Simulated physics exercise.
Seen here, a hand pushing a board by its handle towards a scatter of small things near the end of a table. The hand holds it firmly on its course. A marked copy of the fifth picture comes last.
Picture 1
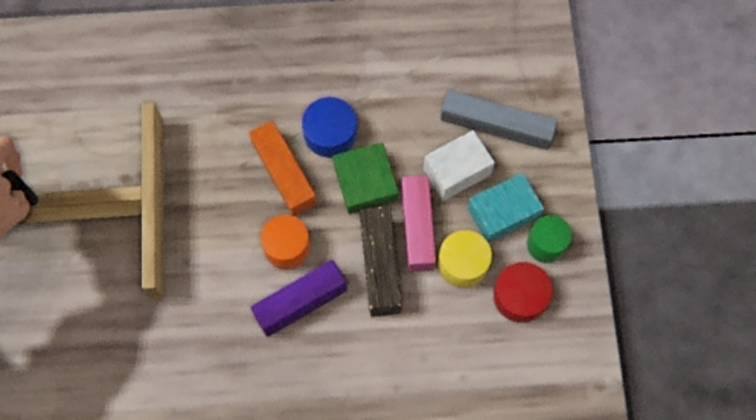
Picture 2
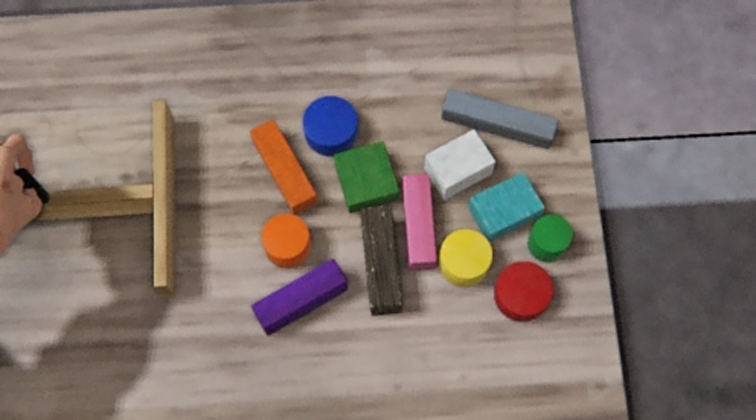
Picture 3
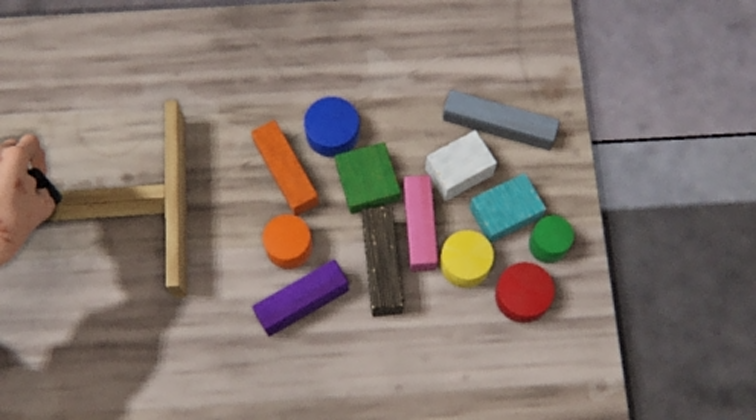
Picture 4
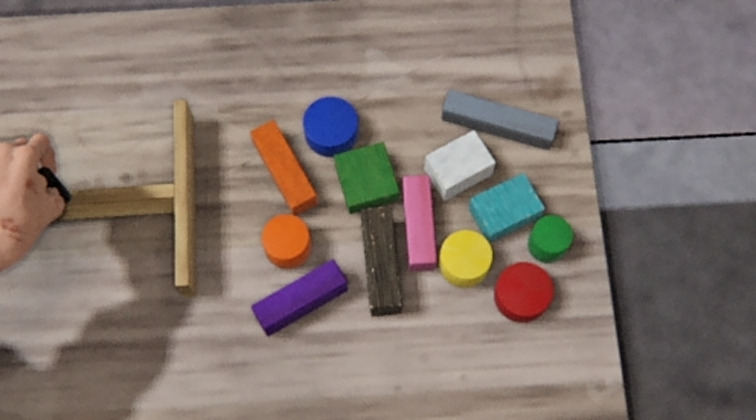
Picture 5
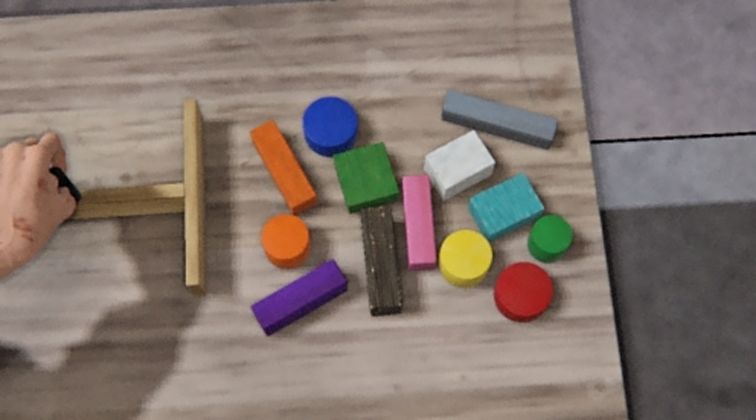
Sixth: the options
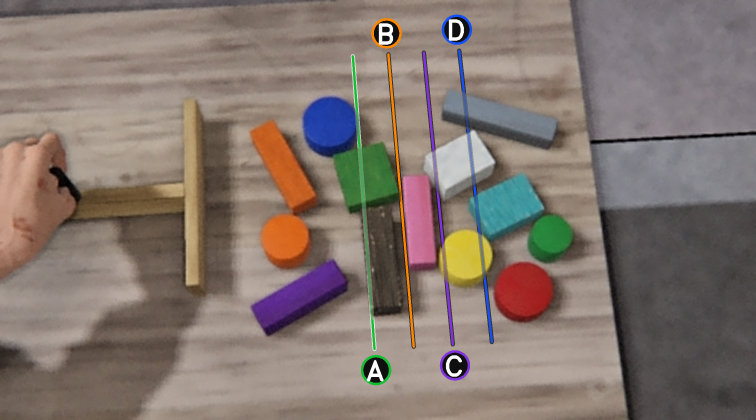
Wooden T-shaped board, pushed by a hand on its handle, sliding slowly right towards scattered colourful blocks on a table, touching none.
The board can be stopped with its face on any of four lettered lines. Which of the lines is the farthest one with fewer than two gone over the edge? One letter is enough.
No farther than C.
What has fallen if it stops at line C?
The green tin goes over.
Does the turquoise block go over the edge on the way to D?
Yes.
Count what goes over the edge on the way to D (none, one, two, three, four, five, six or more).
In all, two.
On the marked copy, A at (363, 195); B at (400, 193); C at (438, 191); D at (475, 189).
Taking C. A third of the way, board (279, 184); blue tin (340, 126); orange bar (302, 169).
Two thirds of the way, board (367, 179); red tin (544, 302); turquoise block (521, 204).
When it is over, board (434, 175); green tin over the edge; turquoise block (589, 201); one fallen.
As for the rest, A is within the limit but short; B is within the limit but short; D drops two.
